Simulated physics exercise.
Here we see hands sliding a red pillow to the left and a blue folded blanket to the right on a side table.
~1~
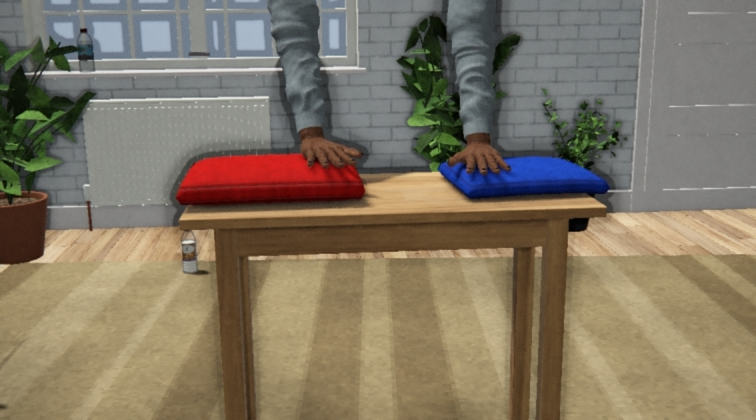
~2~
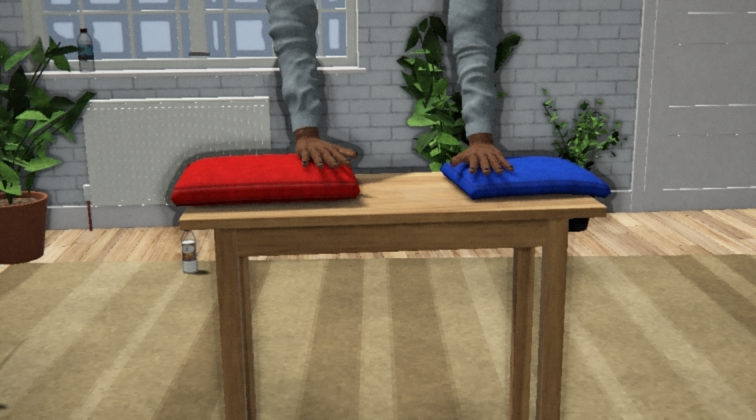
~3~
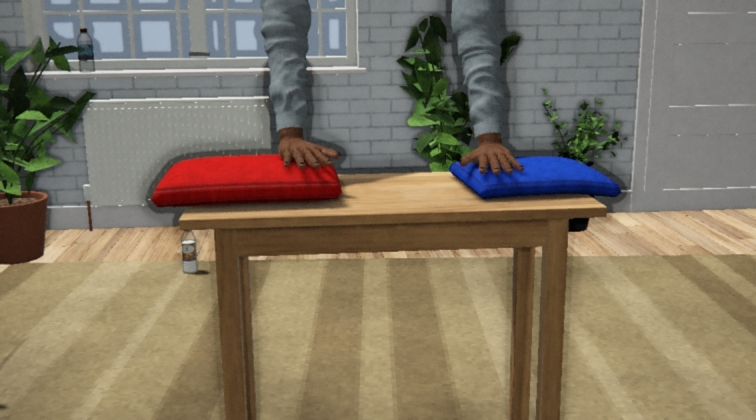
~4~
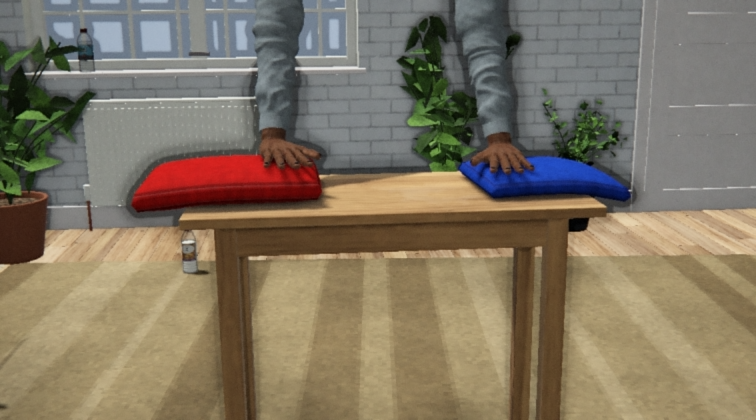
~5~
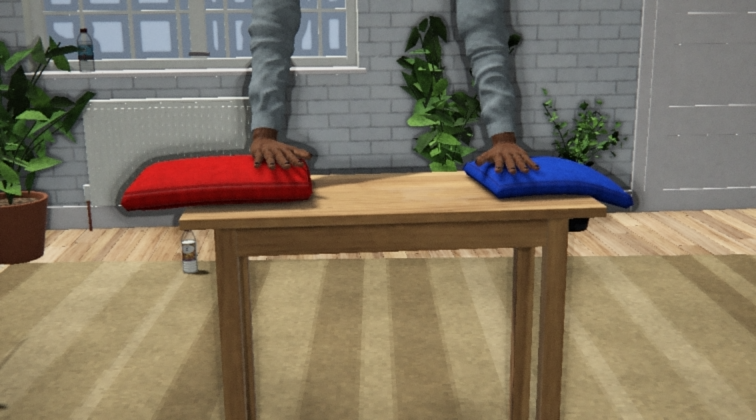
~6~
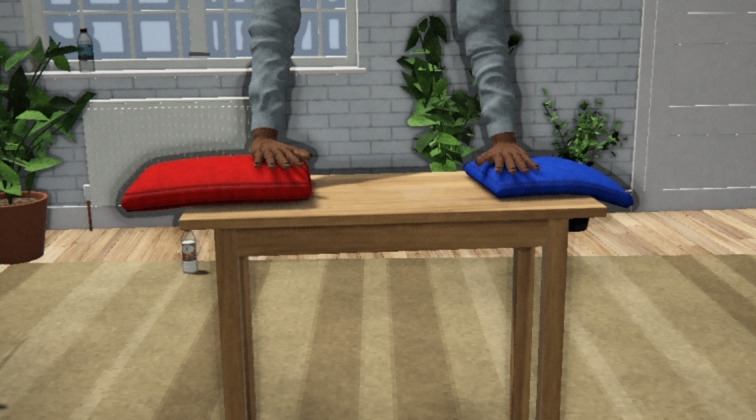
A light wooden side table stands on a striped beige rug, seen from the front by a still camera in a room with grey brick walls, a window, a radiator and potted plants. A red pillow lies at its left end and a blue cushion-like item at its right, under two grey-sleeved hands. The hands slide them apart, the red farther, until both overhang the table's ends.
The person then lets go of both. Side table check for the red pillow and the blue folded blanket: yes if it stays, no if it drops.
In order: I expect the red pillow will stay put once the hands are gone, I expect the blue folded blanket will stay put once the hands are gone.
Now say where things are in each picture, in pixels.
The first picture shows pillow tip (184, 190); folded blanket tip (593, 181).
The second picture shows pillow tip (180, 191); folded blanket tip (594, 184).
The third picture shows pillow tip (161, 192); folded blanket tip (604, 184).
The fourth picture shows pillow tip (142, 197); folded blanket tip (613, 188).
The fifth picture shows pillow tip (132, 196); folded blanket tip (616, 194).
The sixth picture shows pillow tip (132, 197), about a third past the edge; folded blanket tip (616, 194), about a third past the edge.
Then, 0.48 s later than the last view, pillow at rest; folded blanket at rest.
Finally, pillow at rest; folded blanket at rest. The red pillow remains on top and the blue folded blanket holds its place.
